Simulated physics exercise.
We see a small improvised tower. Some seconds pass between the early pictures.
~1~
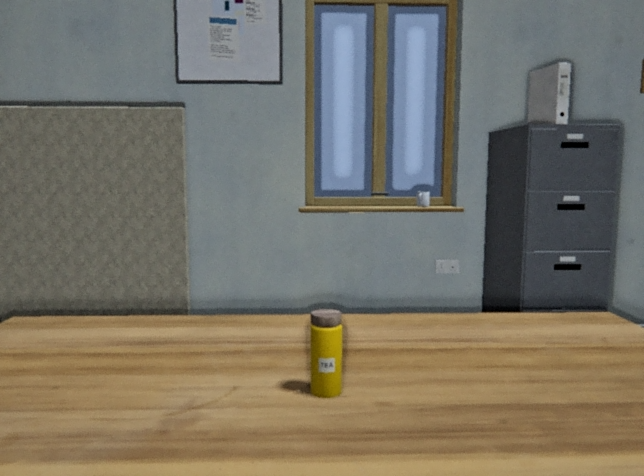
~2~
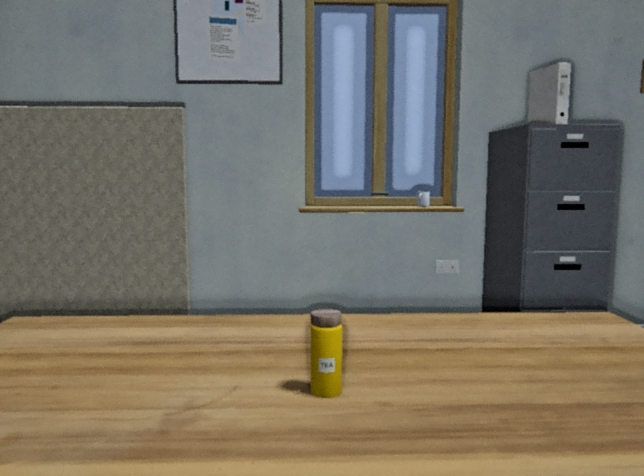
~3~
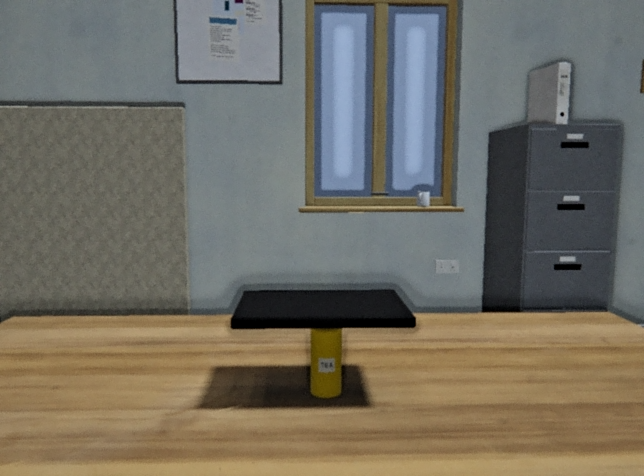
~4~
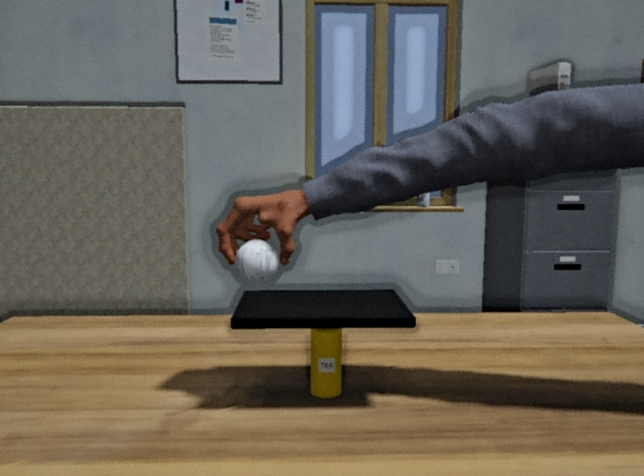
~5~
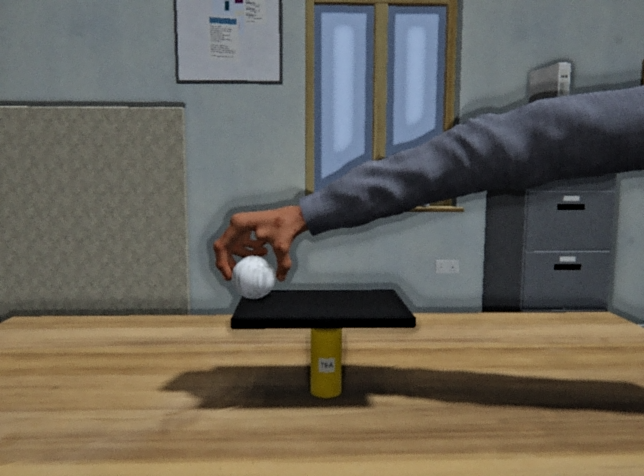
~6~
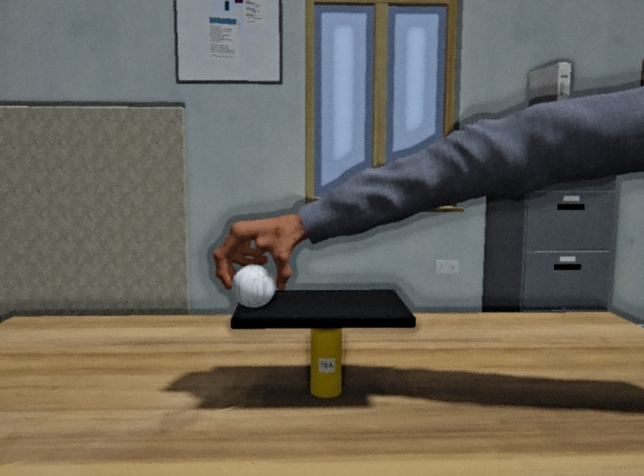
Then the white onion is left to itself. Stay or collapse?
It comes apart.
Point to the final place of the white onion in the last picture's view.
Near (203, 387).
Then, 0.40 s past the last view, white onion now fallen; black lid rocked 51° from its first pose.
Then, 0.70 s past the last view, black lid now fallen; yellow shaker on its side.
Finally, fallen, black lid, white onion and yellow shaker. Final places as the last picture's camera would see them, white onion near (203, 387). The stack gives way.
